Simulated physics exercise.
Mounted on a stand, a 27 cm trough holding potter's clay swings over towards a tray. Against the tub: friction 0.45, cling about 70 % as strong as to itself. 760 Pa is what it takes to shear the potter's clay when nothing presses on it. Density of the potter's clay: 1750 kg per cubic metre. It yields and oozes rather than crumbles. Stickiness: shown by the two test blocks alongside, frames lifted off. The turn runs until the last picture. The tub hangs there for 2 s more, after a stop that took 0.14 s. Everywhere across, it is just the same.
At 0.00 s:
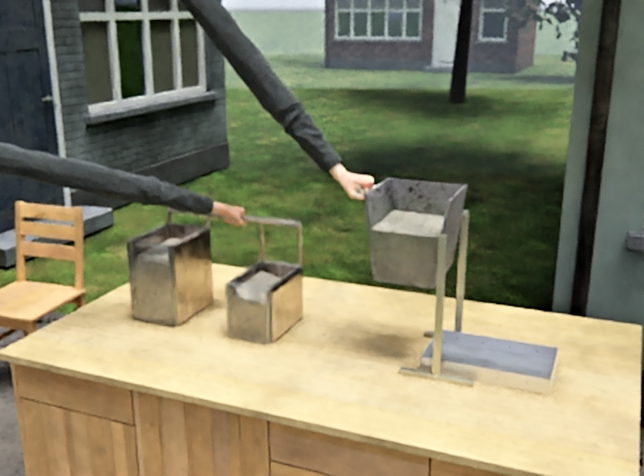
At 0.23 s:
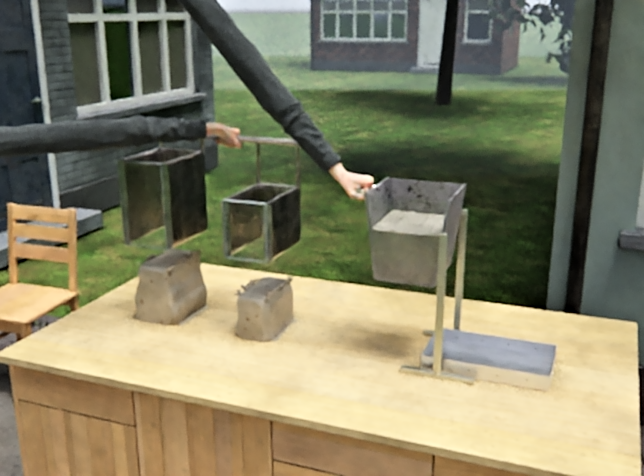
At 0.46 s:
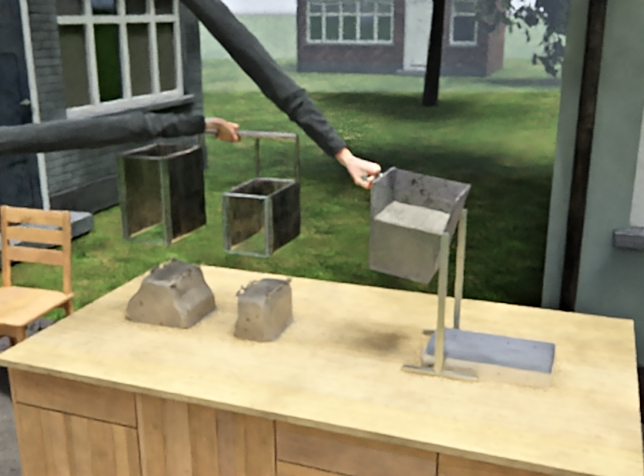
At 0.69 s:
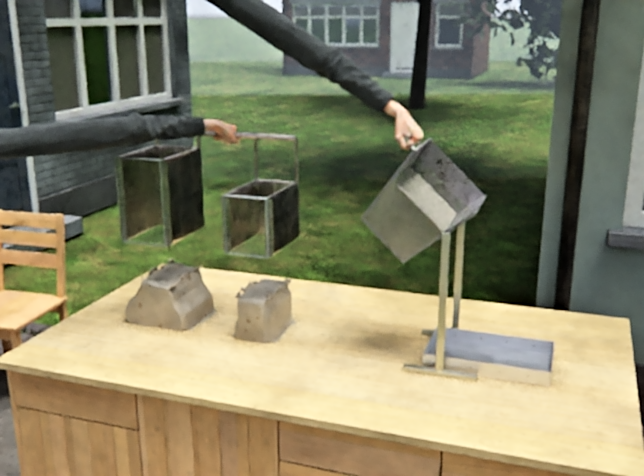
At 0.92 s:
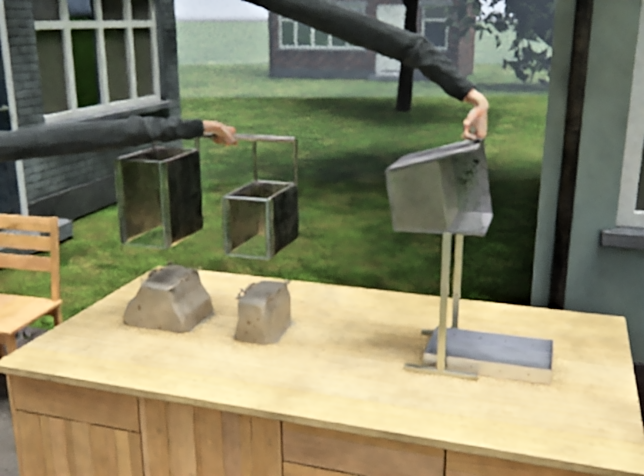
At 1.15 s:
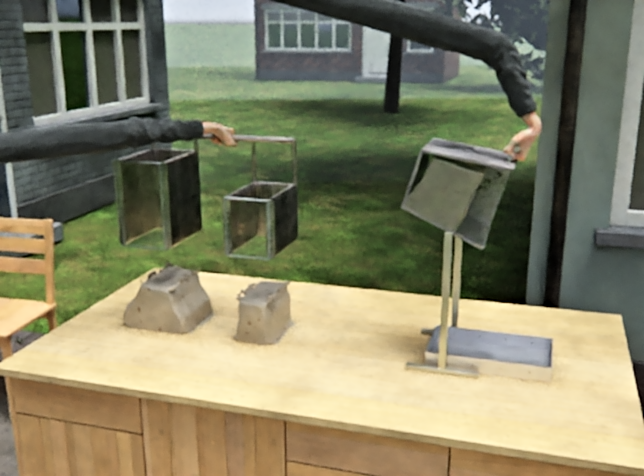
Two metal moulds rise off two blocks of grey clay on a wooden table, lifted by a hand from the left, and the left block slumps lower and wider while the right one keeps its shape. Another hand then swings the stand-mounted trough of clay over to the right, above a tray.
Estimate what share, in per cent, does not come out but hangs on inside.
Some 38 per cent hangs on inside.
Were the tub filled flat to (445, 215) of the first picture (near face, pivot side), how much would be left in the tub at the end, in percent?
I'd guess around 30 in a hundred.
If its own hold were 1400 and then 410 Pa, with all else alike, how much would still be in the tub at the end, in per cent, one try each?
In order: Around 45 % and around 30 %.
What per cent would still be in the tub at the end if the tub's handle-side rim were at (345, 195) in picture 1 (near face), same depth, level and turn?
In that case close to 35 %.
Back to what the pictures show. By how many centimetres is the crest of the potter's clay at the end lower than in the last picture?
Roughly 13 cm.
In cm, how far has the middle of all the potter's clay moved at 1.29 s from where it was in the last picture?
The change is near 7 cm.
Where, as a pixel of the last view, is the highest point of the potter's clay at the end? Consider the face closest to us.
Around (446, 200).
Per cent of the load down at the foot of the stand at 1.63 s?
5 per cent.
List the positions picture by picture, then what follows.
Handle-side rim at (367, 195), tilt 0 degrees; crest of the potter's clay at (438, 237); block heights 26 cm, 17 cm (left to right), in the first picture.
Handle-side rim at (367, 194), tilt 0 degrees; crest of the potter's clay at (439, 235); block heights 23 cm, 17 cm (left to right), in the second picture.
Handle-side rim at (374, 184), tilt 8 degrees; crest of the potter's clay at (378, 220); block heights 18 cm, 17 cm (left to right), in the third picture.
Handle-side rim at (415, 152), tilt 43 degrees; crest of the potter's clay at (396, 183); block heights 18 cm, 17 cm (left to right), in the fourth picture.
Handle-side rim at (475, 151), tilt 81 degrees; crest of the potter's clay at (437, 163); block heights 18 cm, 17 cm (left to right), in the fifth picture.
Handle-side rim at (512, 171), tilt 107 degrees; crest of the potter's clay at (437, 159); block heights 18 cm, 17 cm (left to right), in the sixth picture.
After 1.29 s, the tub is at 107 degrees and holds 100 %.
After 1.46 s, the tub is at 107 degrees and holds 53 %.
After 1.63 s, the tub is at 107 degrees and holds 38 %.
After 1.80 s, the tub is at 107 degrees and holds 38 %.
After 3.15 s, the tub is at 107 degrees and holds 38 %.
